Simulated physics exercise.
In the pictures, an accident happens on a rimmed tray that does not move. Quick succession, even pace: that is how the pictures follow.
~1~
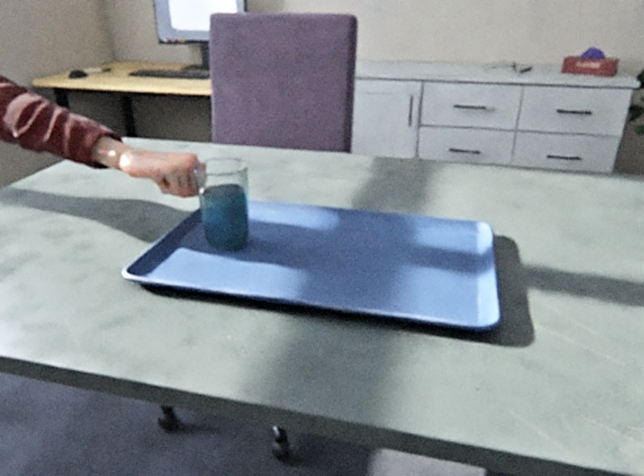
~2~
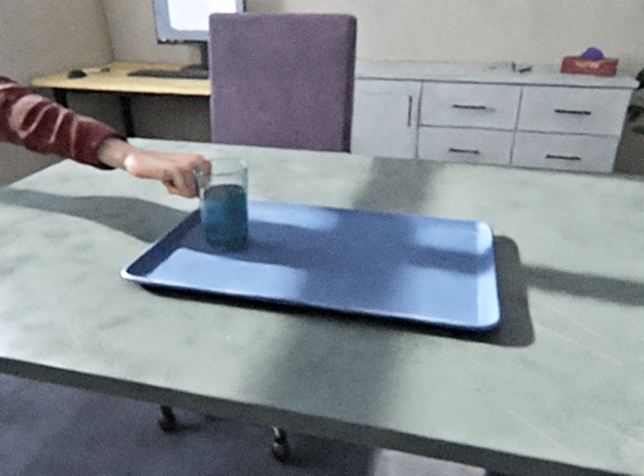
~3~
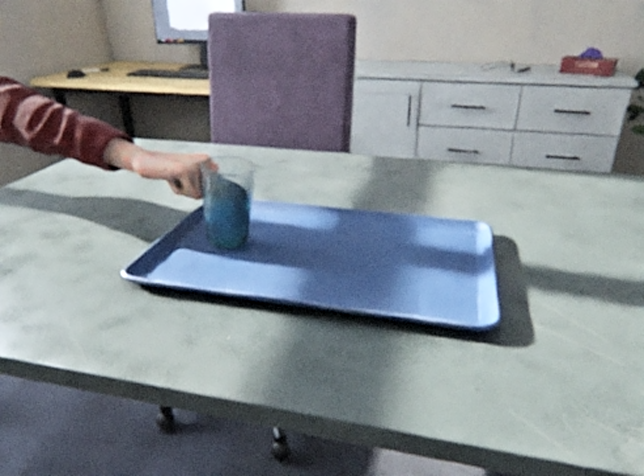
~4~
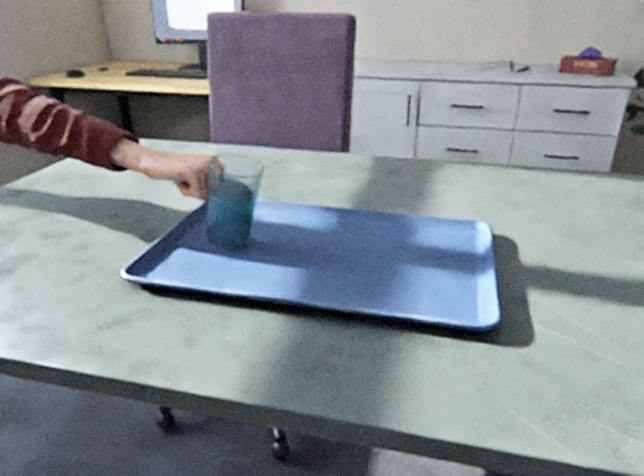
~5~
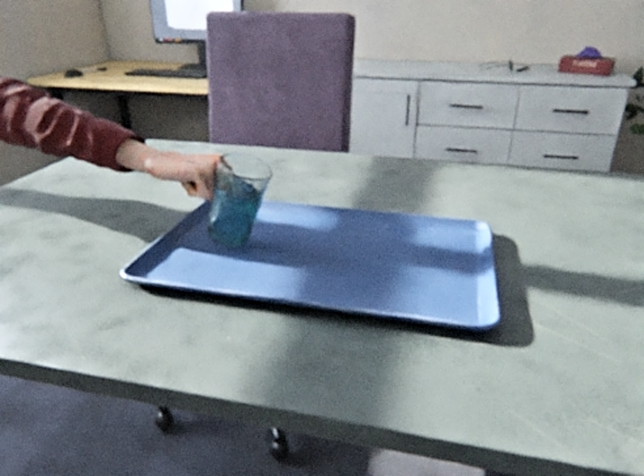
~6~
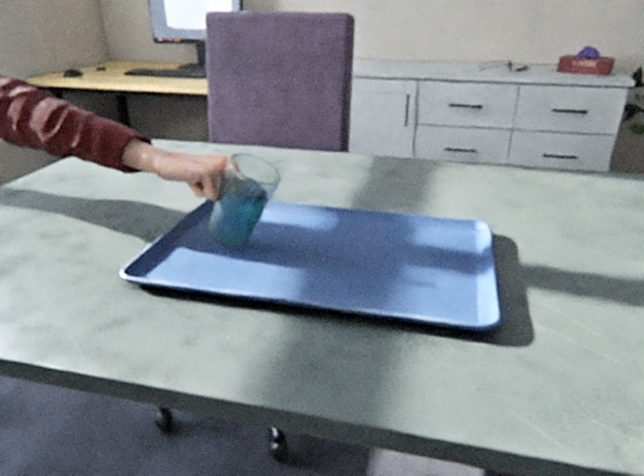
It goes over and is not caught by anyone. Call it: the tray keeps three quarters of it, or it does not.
The tray does not keep three quarters.
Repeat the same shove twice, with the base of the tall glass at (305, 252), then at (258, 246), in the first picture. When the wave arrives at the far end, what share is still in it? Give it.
About 70 and 50 per cent.
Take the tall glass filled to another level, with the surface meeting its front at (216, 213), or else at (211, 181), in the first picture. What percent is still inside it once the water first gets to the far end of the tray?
I'd put it at around 35 percent the first time and around 40 percent the second.
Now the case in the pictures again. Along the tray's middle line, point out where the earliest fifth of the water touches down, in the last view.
Roughly (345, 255).
A moment on, the tall glass lies on its side and 98 per cent is in the glass, 0 on the tray and 2 above or beyond its rim.
Next, the tall glass lies on its side and 62 per cent is in the glass, 21 on the tray and 18 above or beyond its rim.
Then the tall glass lies on its side and 33 per cent is in the glass, 59 on the tray and 8 above or beyond its rim.
Later the tall glass lies on its side and 18 per cent is in the glass, 45 on the tray and 37 above or beyond its rim.
Finally, 61 per cent is held by tray and glass, 39 is off the tray.
